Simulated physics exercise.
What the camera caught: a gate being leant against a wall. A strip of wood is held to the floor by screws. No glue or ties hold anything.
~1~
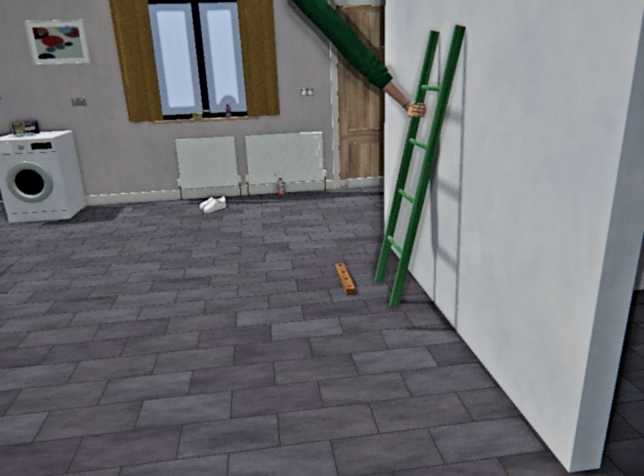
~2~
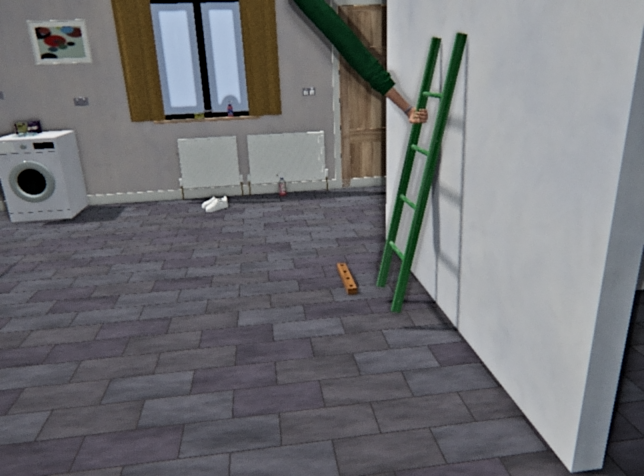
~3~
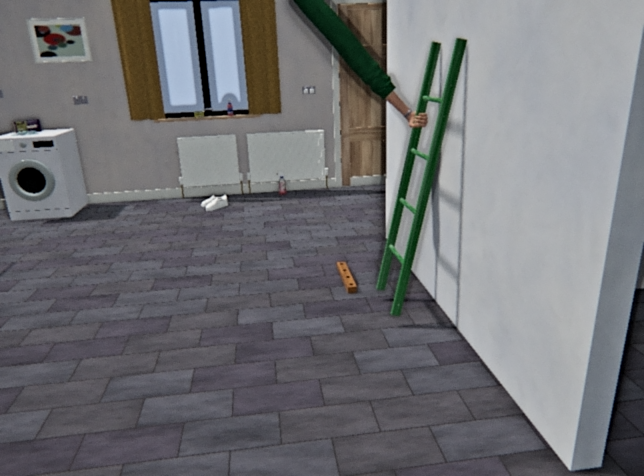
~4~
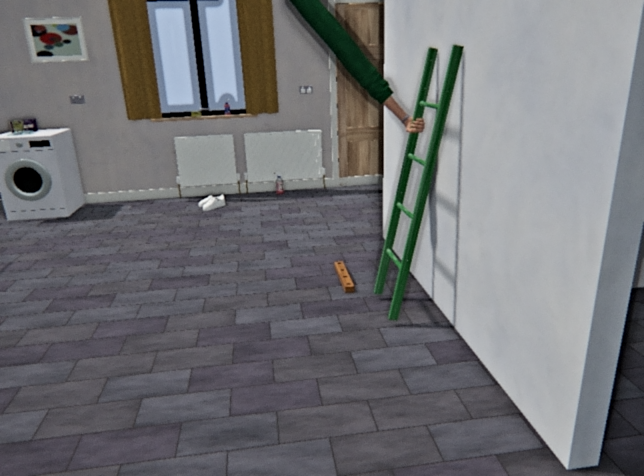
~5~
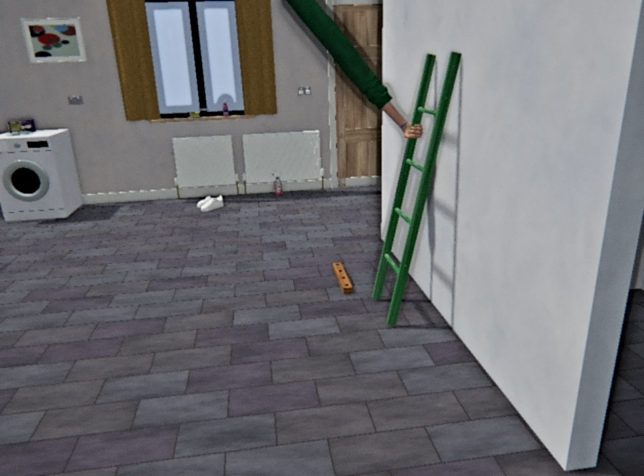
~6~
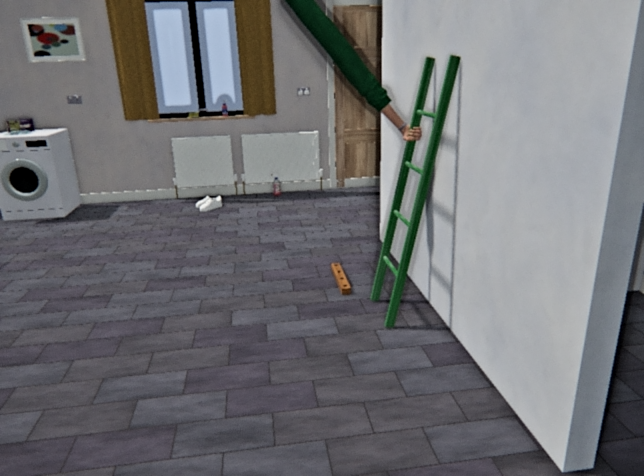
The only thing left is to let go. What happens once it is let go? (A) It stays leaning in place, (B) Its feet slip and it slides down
The answer is A.
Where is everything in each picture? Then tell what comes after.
The first picture shows still on the way; green gate (414, 171); batten (345, 278).
The second picture shows still on the way; green gate (416, 178); batten (346, 278).
The third picture shows still on the way; green gate (415, 182); batten (346, 277).
The fourth picture shows still on the way; green gate (413, 187); batten (344, 276).
The fifth picture shows still on the way; green gate (411, 192); batten (342, 277).
The sixth picture shows in place, still held; green gate (409, 195); batten (340, 278).
Then, 0.38 s later than the last frame, green gate at rest near (410, 195).
When it is over, the green gate stays up, near (410, 195).
